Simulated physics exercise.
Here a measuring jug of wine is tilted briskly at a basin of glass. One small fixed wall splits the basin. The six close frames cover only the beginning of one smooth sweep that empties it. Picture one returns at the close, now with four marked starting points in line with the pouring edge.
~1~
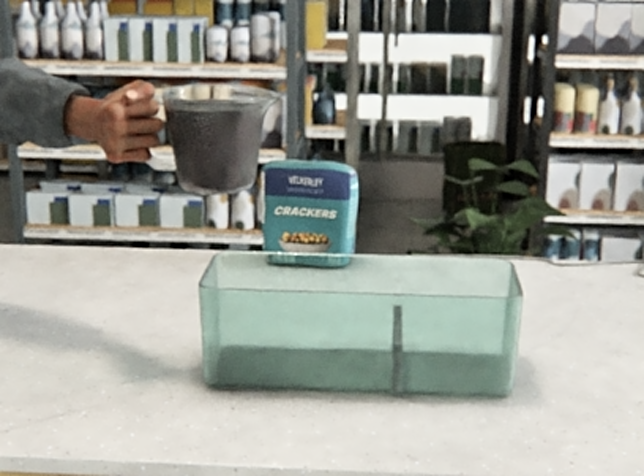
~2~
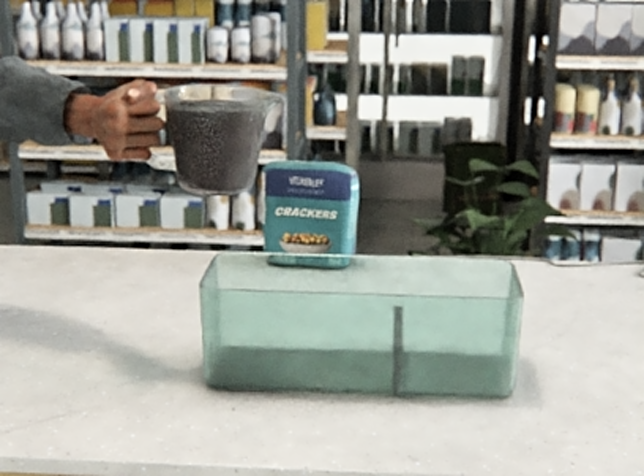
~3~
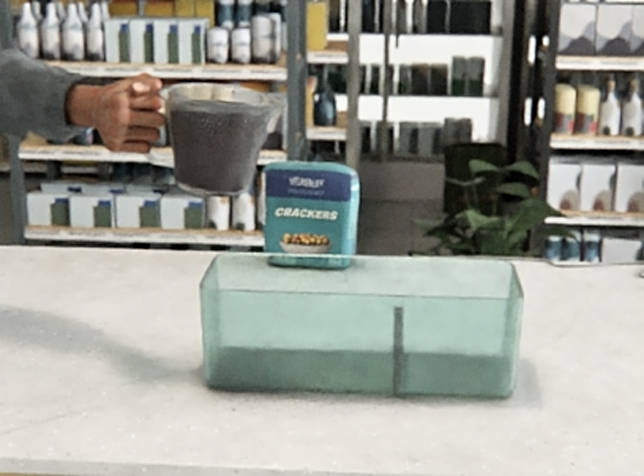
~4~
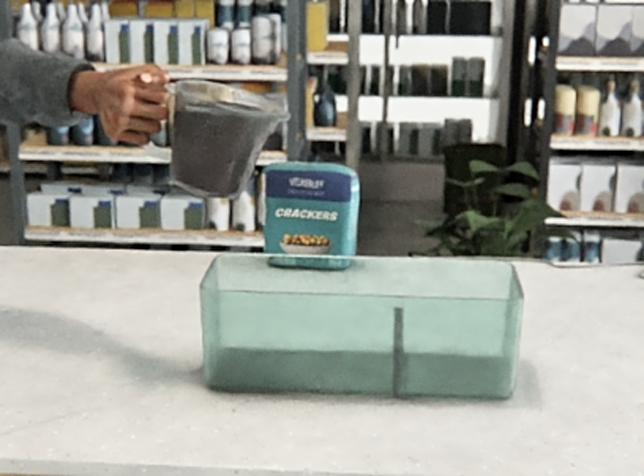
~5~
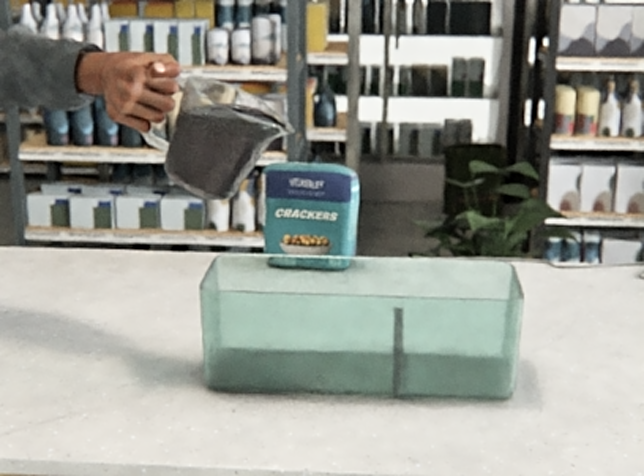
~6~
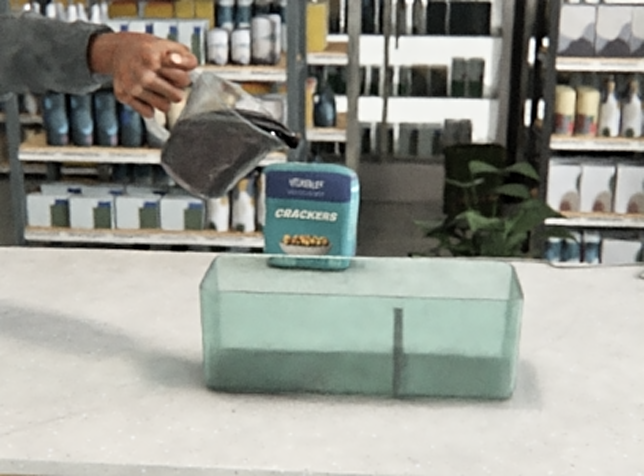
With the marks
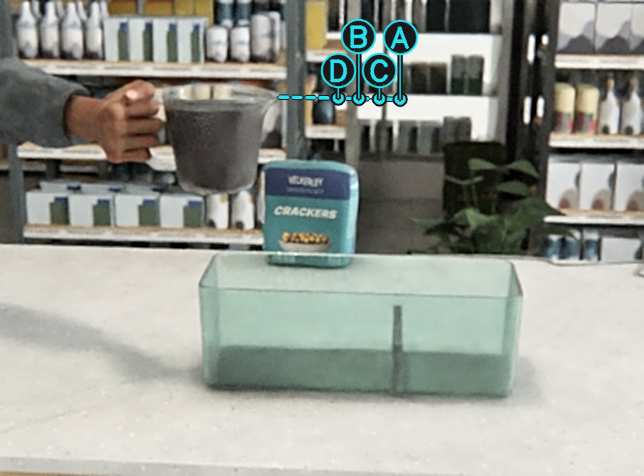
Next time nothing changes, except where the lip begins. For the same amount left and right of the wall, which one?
The answer is dot B.
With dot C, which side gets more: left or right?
The right side.
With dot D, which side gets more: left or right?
The left side.
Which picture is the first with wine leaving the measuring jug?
In picture 6.
In cyan, A at (400, 99); B at (358, 98); C at (379, 98); D at (338, 98).
Choosing A, about 8 % ends left of the wall and 87 % right of it; 5 % is lost outside.
Choosing B, about 56 % ends left of the wall and 42 % right of it.
Choosing C, about 23 % ends left of the wall and 74 % right of it; 3 % is lost outside.
Choosing D, about 78 % ends left of the wall and 19 % right of it; 3 % is lost outside.
